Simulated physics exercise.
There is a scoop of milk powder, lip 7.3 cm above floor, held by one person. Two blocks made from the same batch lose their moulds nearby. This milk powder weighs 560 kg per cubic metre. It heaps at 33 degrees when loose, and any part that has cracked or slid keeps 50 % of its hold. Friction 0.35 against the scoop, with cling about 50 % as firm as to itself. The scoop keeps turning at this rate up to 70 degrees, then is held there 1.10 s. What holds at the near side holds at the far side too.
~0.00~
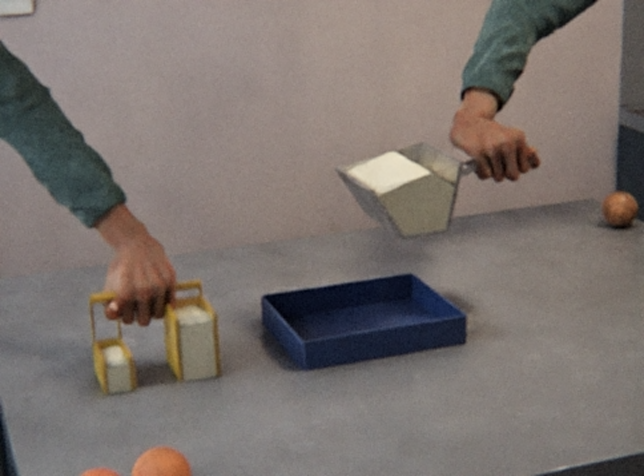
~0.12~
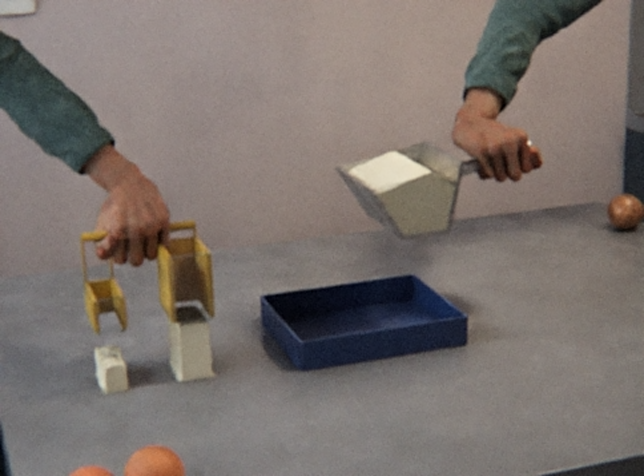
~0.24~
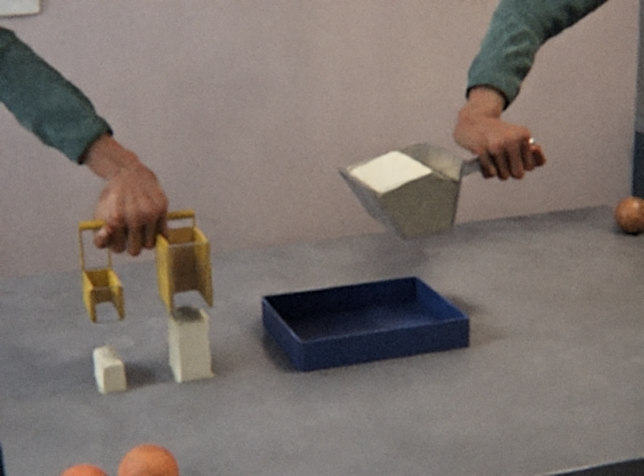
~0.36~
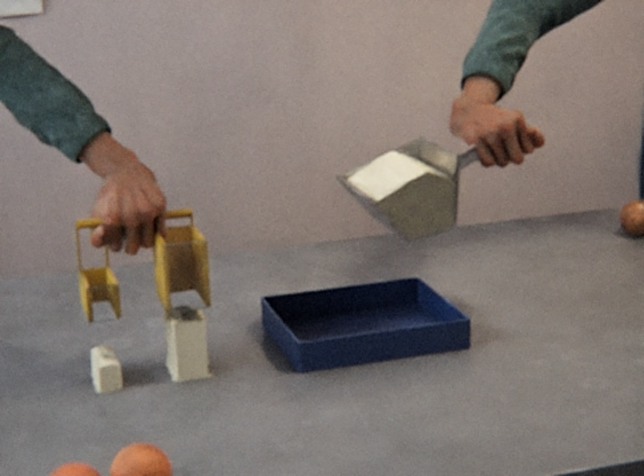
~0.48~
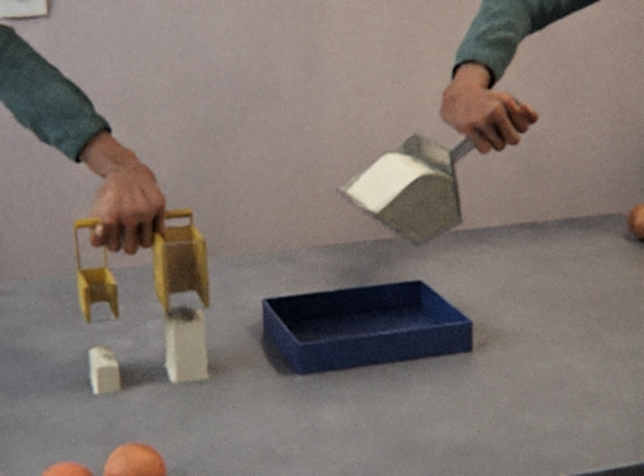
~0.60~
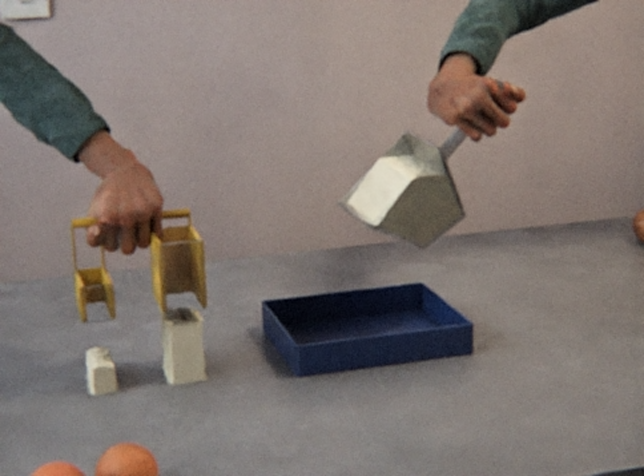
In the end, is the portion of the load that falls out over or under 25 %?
Answer: Less than 25 %.
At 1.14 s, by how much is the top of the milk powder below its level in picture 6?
About 0.0 centimetres.
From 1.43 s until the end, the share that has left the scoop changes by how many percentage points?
Change to the end: Approx. 0 %.
By 0.84 s, the scoop is at 56 degrees and 0 % has left it.
By 1.14 s, the scoop is at 70 degrees and 0 % has left it.
By 1.43 s, the scoop is at 70 degrees and 0 % has left it.
By 1.72 s, the scoop is at 70 degrees and 0 % has left it.
By 1.83 s, at the end, the scoop is at 70 degrees and 0 % has left it.
